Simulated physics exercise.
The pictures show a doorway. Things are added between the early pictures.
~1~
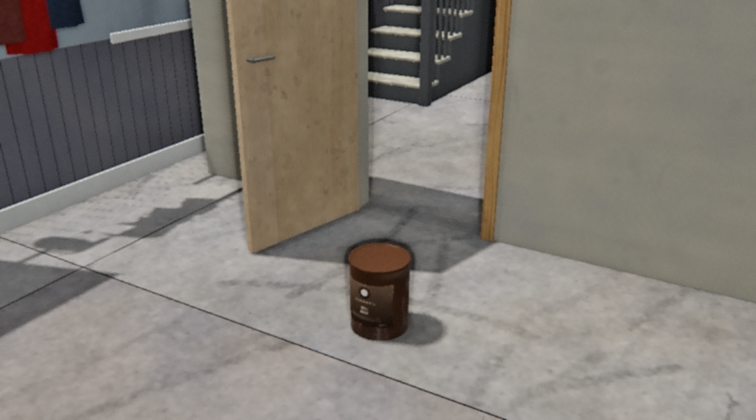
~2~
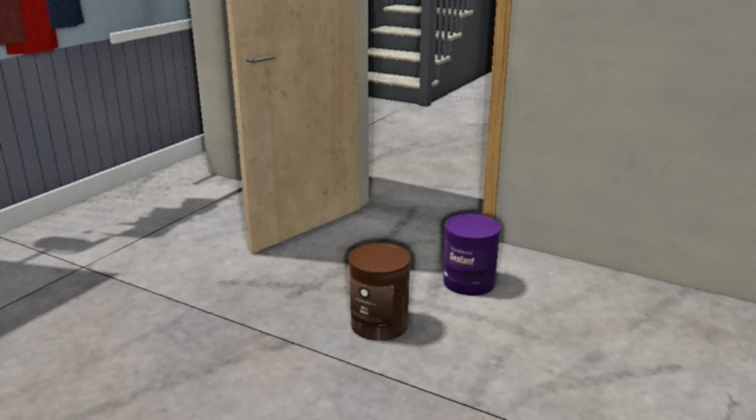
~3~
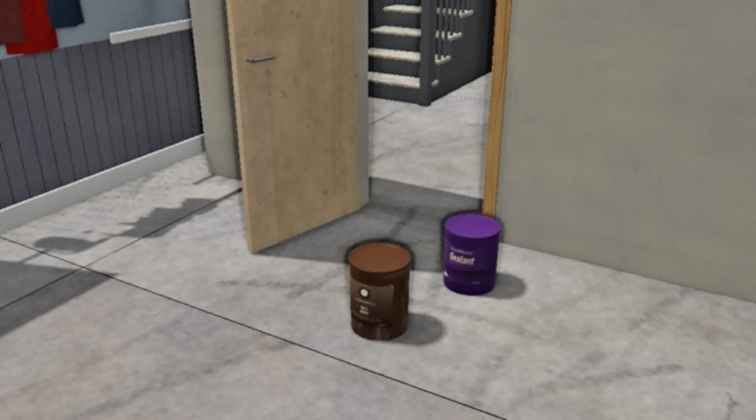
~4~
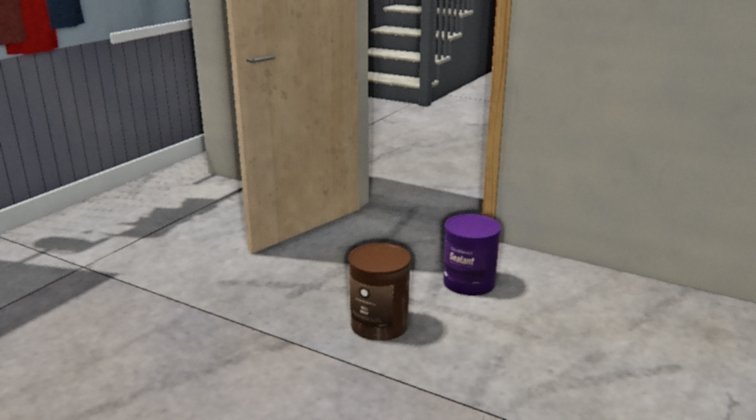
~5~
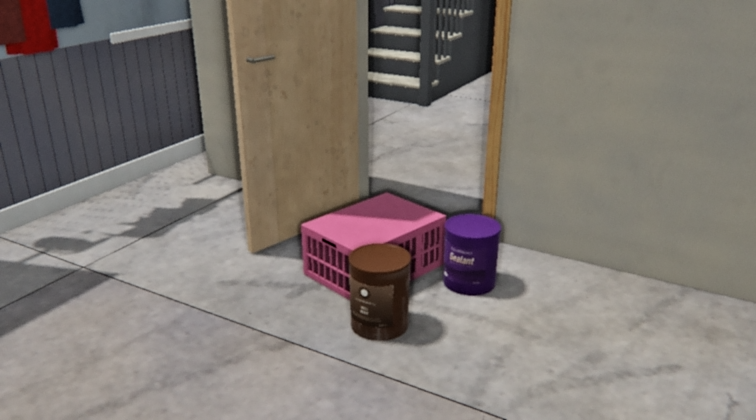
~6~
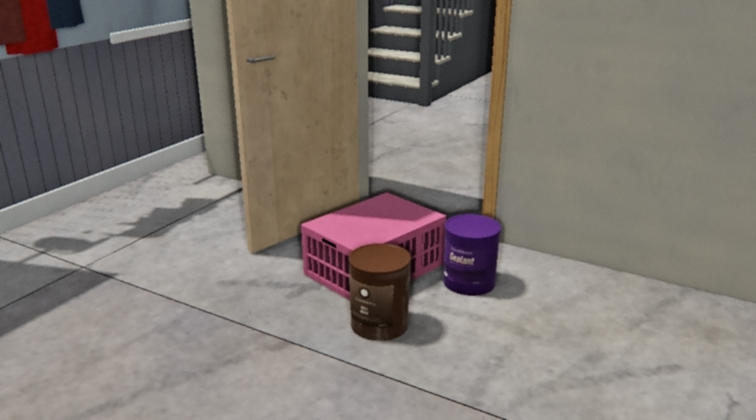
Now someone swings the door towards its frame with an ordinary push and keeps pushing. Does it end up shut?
Outcome: The door jams.
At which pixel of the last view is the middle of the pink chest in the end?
Around (399, 250).
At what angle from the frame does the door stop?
About 65°.
Then, 0.70 s past the last view, open by 78°.
Then, 0.90 s past the last view, open by 70°; pink chest displaced a little near (386, 247); brown pail displaced a little.
Finally, open by 63°; moved from the start, pink chest; the other 2 still in place. Final places as the last picture's camera would see them, pink chest near (399, 250).
